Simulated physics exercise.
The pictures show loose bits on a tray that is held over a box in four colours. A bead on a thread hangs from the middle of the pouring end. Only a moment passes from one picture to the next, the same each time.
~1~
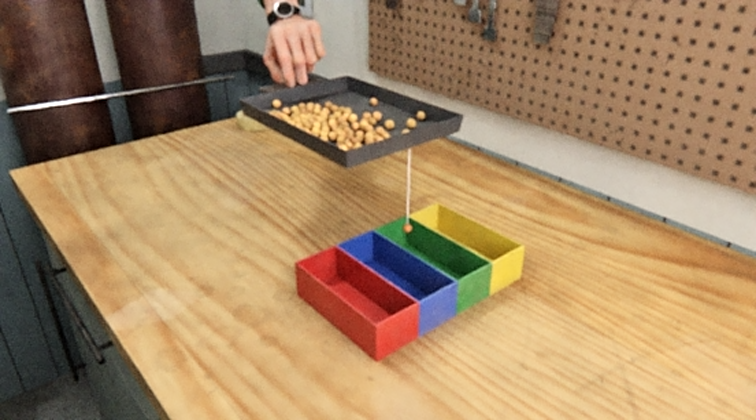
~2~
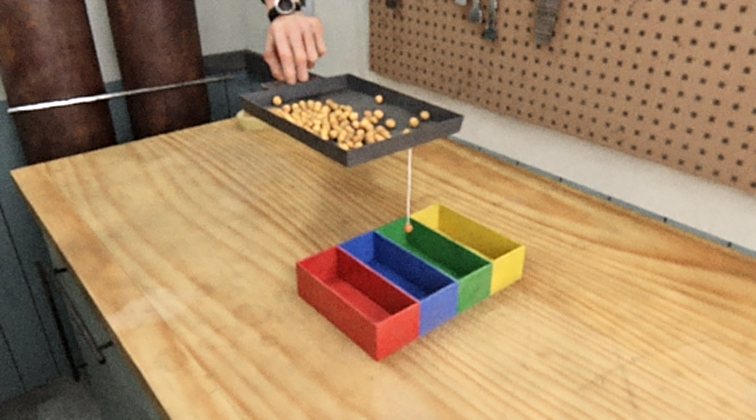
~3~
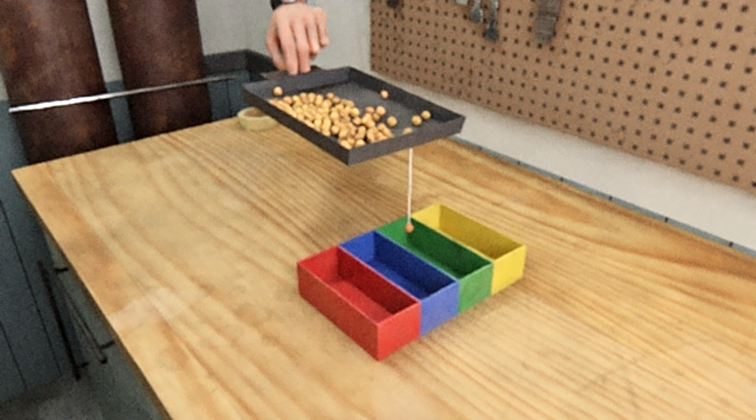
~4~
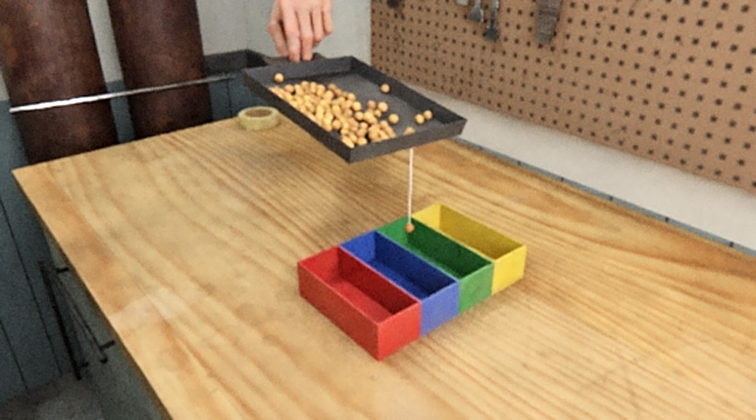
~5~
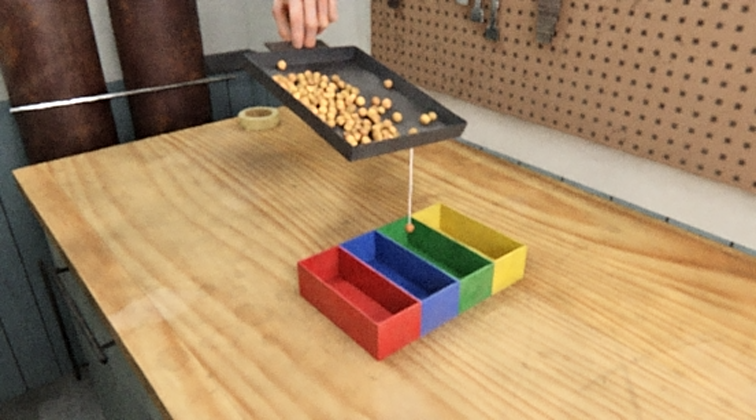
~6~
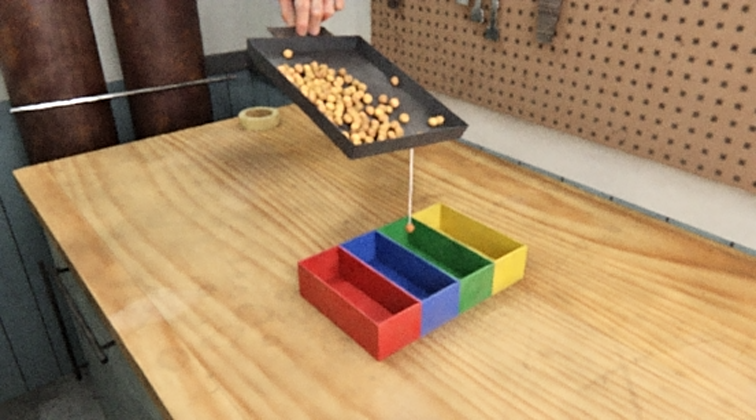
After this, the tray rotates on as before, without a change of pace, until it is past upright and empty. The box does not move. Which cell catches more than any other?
Fullest: The yellow cell.
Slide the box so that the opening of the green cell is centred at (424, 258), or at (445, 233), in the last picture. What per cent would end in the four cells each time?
About 50 and 90 per cent.
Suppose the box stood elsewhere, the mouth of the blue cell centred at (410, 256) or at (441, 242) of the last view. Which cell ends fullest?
First that yellow cell, then that green cell.
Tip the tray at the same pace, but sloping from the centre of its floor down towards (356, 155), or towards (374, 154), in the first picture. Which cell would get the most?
In turn: The cell in red; the red cell.
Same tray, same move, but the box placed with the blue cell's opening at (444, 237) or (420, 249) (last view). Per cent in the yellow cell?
The first gives 0 %, the second 30 %.
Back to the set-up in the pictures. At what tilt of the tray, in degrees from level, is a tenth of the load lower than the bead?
Around 85° of tilt.
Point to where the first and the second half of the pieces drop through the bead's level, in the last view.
Around (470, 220) and then (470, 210).
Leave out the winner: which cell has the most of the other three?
Next in line is the green one.
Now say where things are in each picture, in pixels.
In the first frame, corners of the pouring end at (347, 150) and (460, 115), level; middle of the load at (334, 127), round wooden beads; bead on its thread at (407, 228); red cell at (398, 328); blue cell at (438, 306); green cell at (474, 285); yellow cell at (507, 267).
In the second frame, corners of the pouring end at (348, 149) and (461, 115), level; middle of the load at (334, 125).
In the third frame, corners of the pouring end at (350, 148) and (463, 117), tipped barely, lowest at the right corner; middle of the load at (336, 120).
In the fourth frame, corners of the pouring end at (352, 146) and (464, 119), tipped a little, lowest at the right corner; middle of the load at (337, 114).
In the fifth frame, corners of the pouring end at (354, 145) and (465, 121), tipped a little, lowest at the right corner; middle of the load at (341, 108), a small part on the move.
In the sixth frame, corners of the pouring end at (356, 143) and (466, 124), tipped clearly, lowest at the right corner; middle of the load at (348, 105), nearly all on the move; red cell at (400, 328); blue cell at (440, 305); green cell at (476, 285); yellow cell at (509, 267).
Soon, tray tipped steeply; nearly all on the tray; a stray few in the yellow cell; a stray few falling or outside the box.
A while on, tray tipped past a quarter turn; a small part on the tray; about half in the yellow cell; a small part in the green cell; about a quarter falling or outside the box.
Towards the end, tray tipped past a quarter turn; about two thirds in the yellow cell; a small part in the green cell; a small part falling or outside the box.
Finally, tray tipped past a quarter turn; about two thirds in the yellow cell; a small part in the green cell; none in the red cell; none in the blue cell; a small part outside the box.
